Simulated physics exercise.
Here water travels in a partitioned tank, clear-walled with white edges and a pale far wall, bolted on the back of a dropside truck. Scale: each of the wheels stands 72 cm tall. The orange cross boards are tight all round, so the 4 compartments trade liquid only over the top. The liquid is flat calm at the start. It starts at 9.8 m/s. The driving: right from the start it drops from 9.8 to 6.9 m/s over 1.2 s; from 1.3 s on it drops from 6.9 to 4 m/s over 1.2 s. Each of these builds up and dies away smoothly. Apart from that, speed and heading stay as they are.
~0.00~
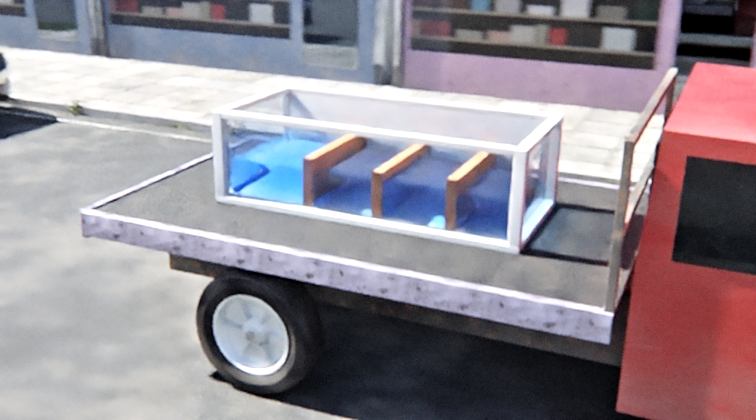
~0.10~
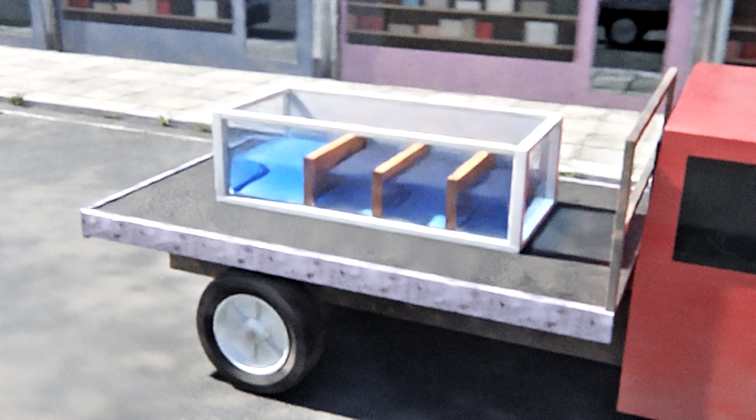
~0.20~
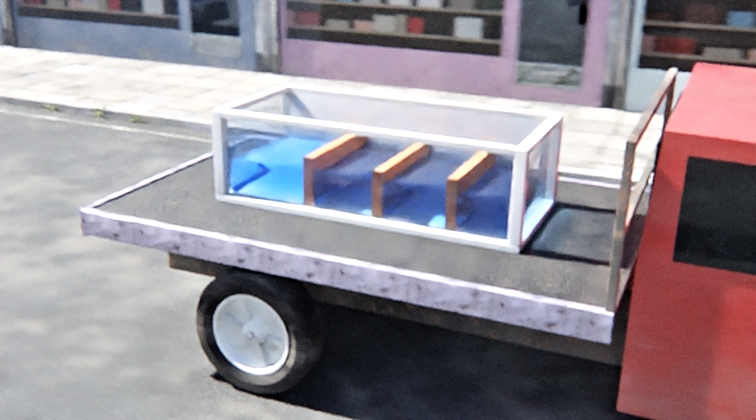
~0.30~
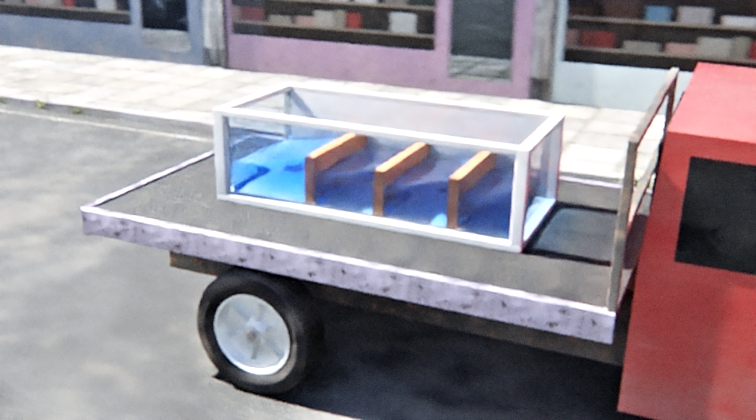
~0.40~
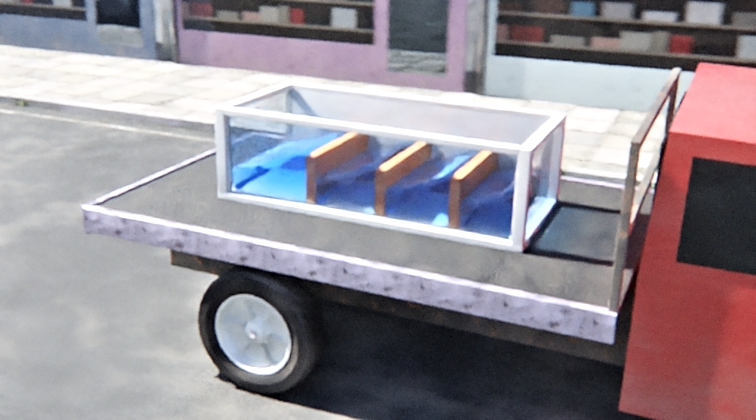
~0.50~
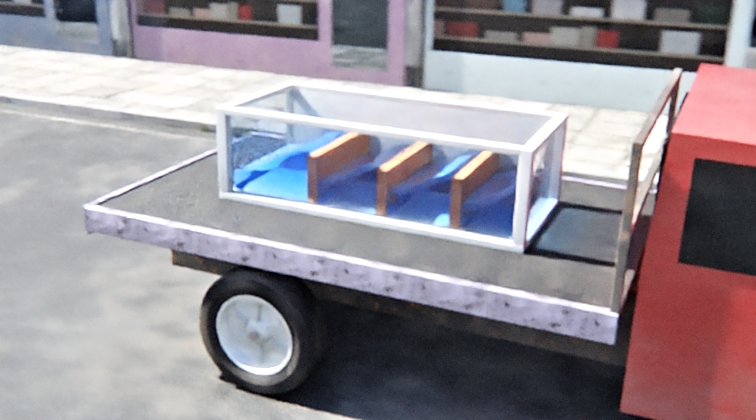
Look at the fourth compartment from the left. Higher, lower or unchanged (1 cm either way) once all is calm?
Its level is up at the end.
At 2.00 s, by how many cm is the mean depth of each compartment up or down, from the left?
In cm: 4 down, 0, 1 up, 3 up.
By 1.20 s the mean depths from the left are 20, 23, 23, 23 cm.
By 2.00 s the mean depths from the left are 18, 22, 23, 25 cm.
By 3.00 s the mean depths from the left are 18, 22, 23, 25 cm.
By 5.49 s the mean depths from the left are 18, 22, 23, 25 cm.
